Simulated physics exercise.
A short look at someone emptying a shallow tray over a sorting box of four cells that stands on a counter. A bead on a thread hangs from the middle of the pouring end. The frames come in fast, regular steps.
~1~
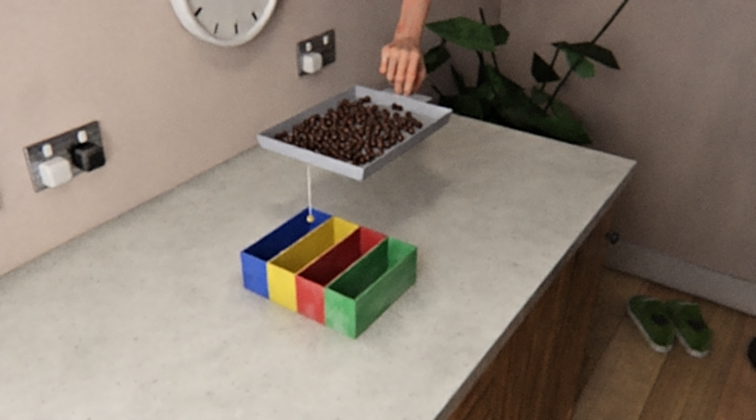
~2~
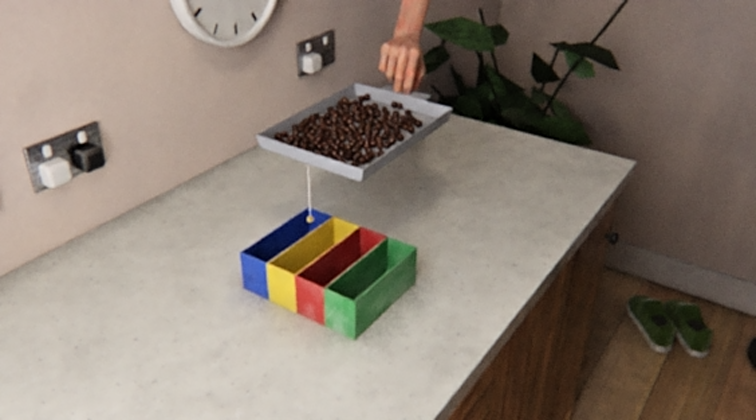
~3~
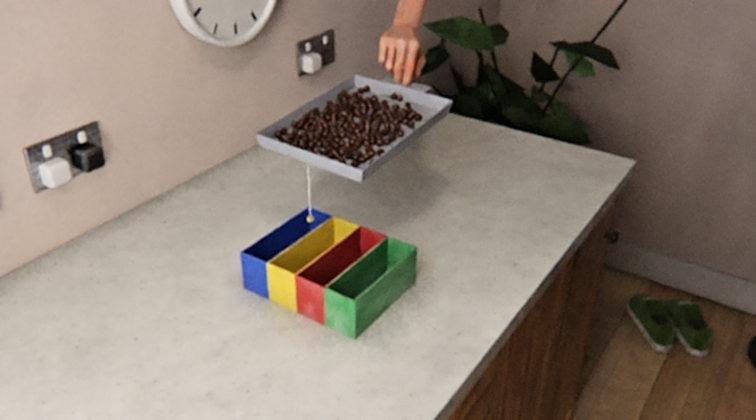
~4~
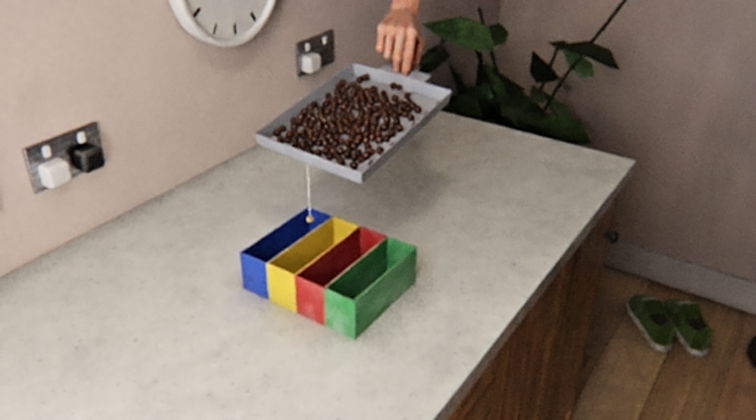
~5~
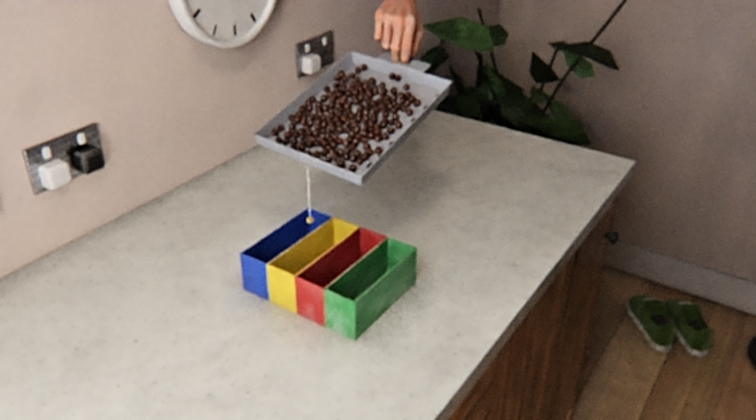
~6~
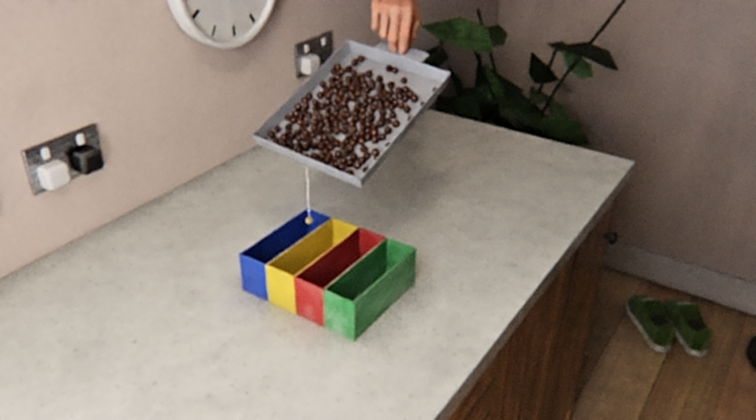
A hand holds a shallow grey tray of small dark brown balls above a pale kitchen counter, seen from above at an angle by a still camera. Below sits a box with blue, yellow, red and green cells from left to right, near a hanging bead, wall sockets, a clock, a plant and green shoes. The hand raises the tray's far end, tilting it toward the box, and the balls shift and spread.
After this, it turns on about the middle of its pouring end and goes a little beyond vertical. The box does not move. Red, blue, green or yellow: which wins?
Most goes to the red cell.
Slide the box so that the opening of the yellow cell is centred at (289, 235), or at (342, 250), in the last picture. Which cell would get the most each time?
First the green one, then that yellow cell.
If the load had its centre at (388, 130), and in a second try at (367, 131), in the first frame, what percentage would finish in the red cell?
The first gives 50 %, the second 50 %.
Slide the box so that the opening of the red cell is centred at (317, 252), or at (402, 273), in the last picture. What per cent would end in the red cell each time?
First some 30, then 0 per cent.
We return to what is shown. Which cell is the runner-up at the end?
The runner-up: That yellow cell.
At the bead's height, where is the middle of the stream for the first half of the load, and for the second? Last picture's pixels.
First near (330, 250), later near (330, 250).
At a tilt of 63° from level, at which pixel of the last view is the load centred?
Close to (329, 151).
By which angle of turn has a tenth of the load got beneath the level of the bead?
Near 75 degrees.
Shortly afterwards, tray tipped steeply; all but a few on the tray; a little falling or outside the box.
Next, tray tipped past a quarter turn; near a quarter on the tray; near a quarter in the red cell; near a quarter in the yellow cell; a little in the green cell; a little in the blue cell; a little falling or outside the box.
Some moments later, tray tipped past a quarter turn; near half in the red cell; near a quarter in the yellow cell; a little in the green cell; a little in the blue cell; a little falling or outside the box.
In the end, tray tipped past a quarter turn; near half in the red cell; near a quarter in the yellow cell; a little in the green cell; a little in the blue cell; a little outside the box.
